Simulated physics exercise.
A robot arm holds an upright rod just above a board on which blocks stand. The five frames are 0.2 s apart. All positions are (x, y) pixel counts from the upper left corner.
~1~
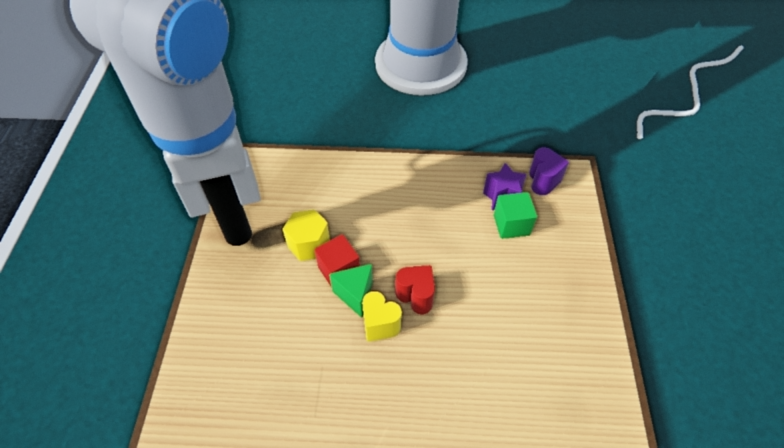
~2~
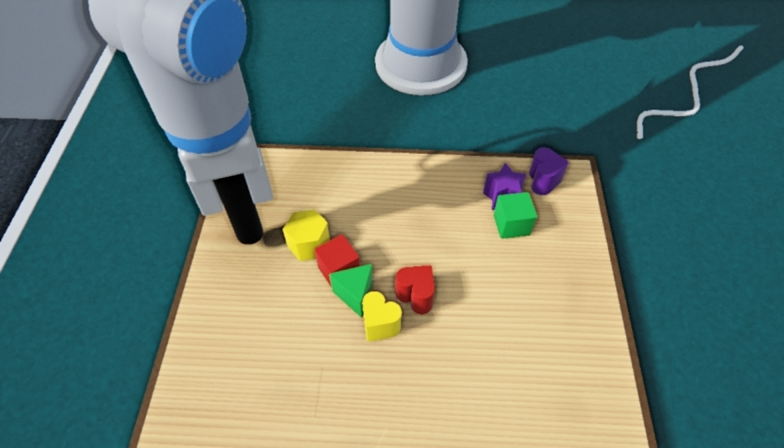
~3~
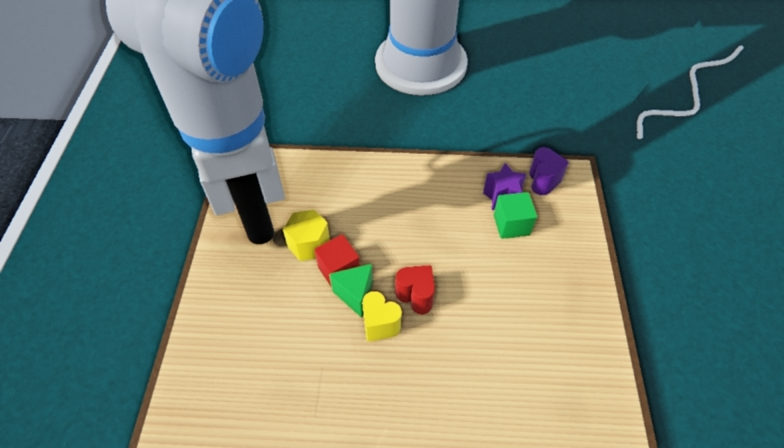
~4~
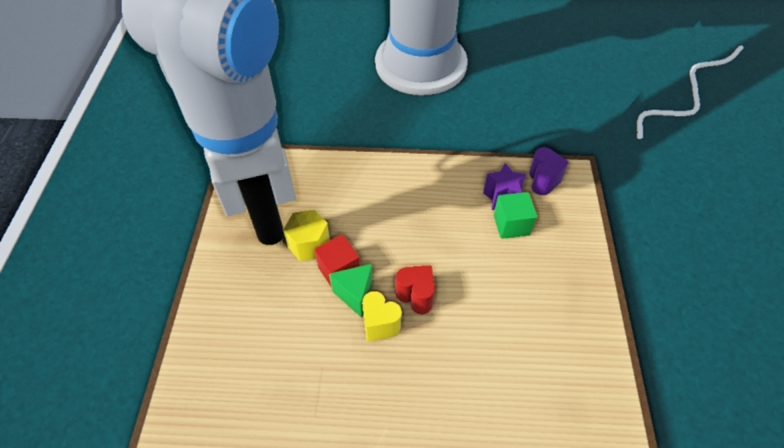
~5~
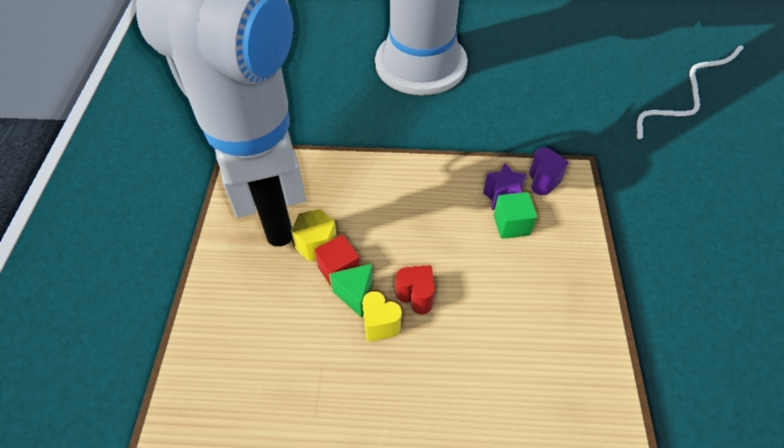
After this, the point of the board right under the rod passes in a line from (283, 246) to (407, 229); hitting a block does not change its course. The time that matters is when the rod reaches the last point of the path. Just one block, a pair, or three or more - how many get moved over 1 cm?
Count: One.
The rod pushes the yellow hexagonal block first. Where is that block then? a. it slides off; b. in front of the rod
Option b.
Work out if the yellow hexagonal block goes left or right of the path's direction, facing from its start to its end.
Shifts left.
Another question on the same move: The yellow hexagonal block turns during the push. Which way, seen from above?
Turns anticlockwise.
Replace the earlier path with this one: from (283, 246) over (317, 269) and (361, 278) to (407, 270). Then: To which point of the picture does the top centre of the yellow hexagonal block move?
At roughly (336, 227).
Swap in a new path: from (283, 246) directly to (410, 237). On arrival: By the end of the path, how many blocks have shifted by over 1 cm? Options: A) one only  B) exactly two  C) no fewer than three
A - one only.
The first path, step by step. One third of the way, rod (324, 230); yellow hexagonal block (356, 216), turned 15° anticlockwise.
Two thirds of the way, rod (367, 225); yellow hexagonal block (397, 206), turned 30° anticlockwise.
At the end, rod (407, 219); yellow hexagonal block (434, 196), turned 55° anticlockwise; red square block still.
